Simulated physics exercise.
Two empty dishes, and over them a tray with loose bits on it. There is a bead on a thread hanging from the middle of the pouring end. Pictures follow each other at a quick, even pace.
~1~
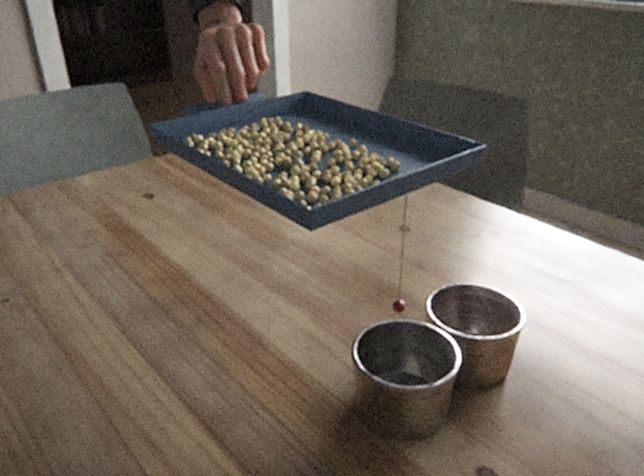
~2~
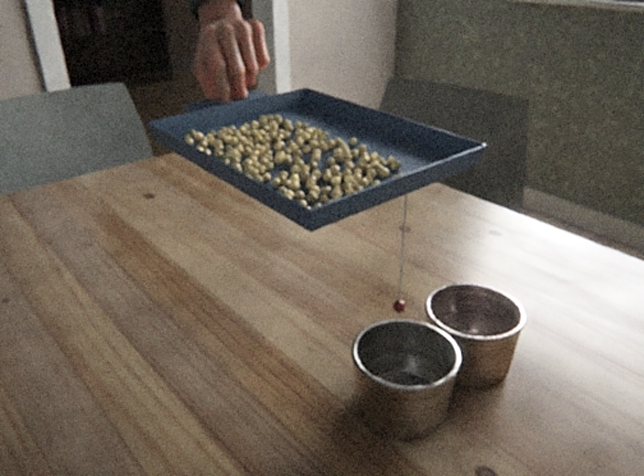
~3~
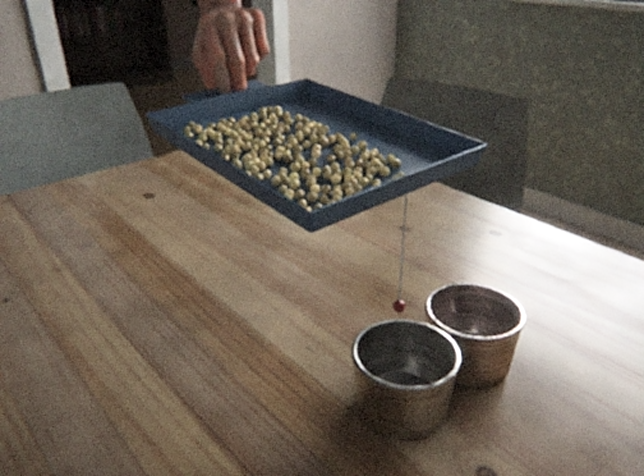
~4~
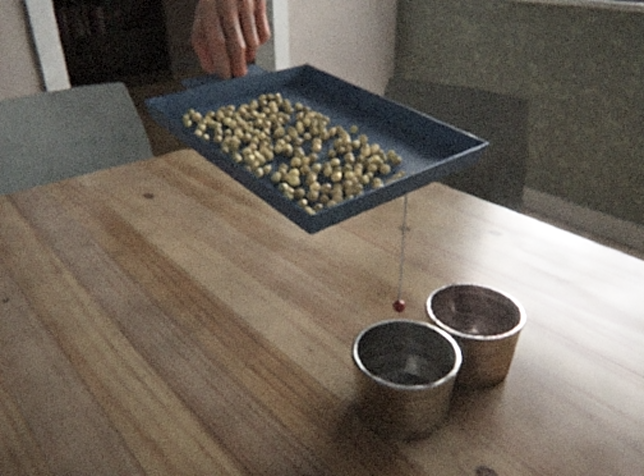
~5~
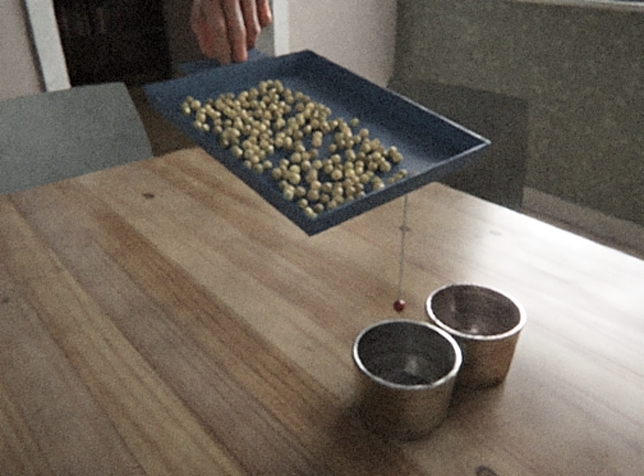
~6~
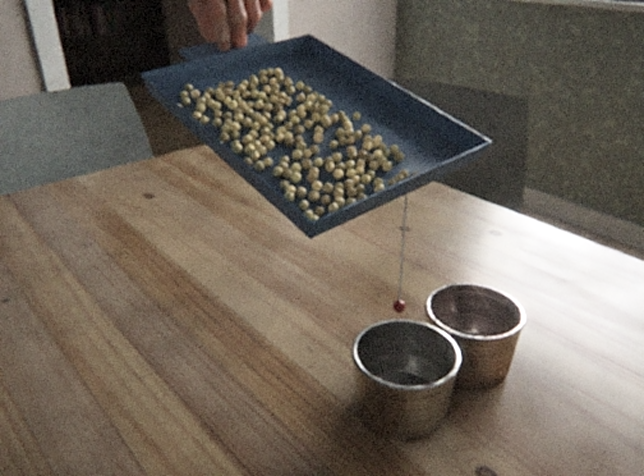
At first, a hand holds a blue tray of soya beans level above a wooden table with two empty metal dishes, a red bead hanging on a thread from the tray. Then the hand raises the far end, and the tray slants a little toward its near left corner, the beans staying bunched together.
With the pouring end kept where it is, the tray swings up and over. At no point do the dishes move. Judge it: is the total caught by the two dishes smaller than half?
Yes.
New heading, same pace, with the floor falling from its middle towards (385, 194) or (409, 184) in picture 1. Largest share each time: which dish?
It would be the left-side one to begin with, and after that the right-side one.
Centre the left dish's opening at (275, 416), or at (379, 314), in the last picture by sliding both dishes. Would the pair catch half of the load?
Result, first setup: The bulk; second setup: The minor share.
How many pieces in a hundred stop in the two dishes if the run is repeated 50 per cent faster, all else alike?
That works out at about 30 percent.
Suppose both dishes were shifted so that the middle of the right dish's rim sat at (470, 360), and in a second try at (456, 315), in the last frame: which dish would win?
One: Left. Two: The dish on the left.
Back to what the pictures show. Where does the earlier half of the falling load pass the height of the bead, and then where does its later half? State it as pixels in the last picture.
Roughly (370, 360) first, then roughly (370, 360).
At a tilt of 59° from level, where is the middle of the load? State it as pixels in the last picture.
Centre estimate: (339, 170).
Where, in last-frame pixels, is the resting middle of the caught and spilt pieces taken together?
Resting centre, last picture - approx. (384, 438).
Soon after the last picture, tray tipped steeply; nearly all on the tray; a stray few in the air.
A little later, tray tipped right over; about two thirds on the tray; a stray few in the left dish; a small part outside both; about a quarter in the air.
Later still, tray tipped past a quarter turn; about a third in the left dish; a stray few in the right dish; about two thirds outside both.
At rest, tray tipped past a quarter turn; about a third in the left dish; a stray few in the right dish; about two thirds outside both.
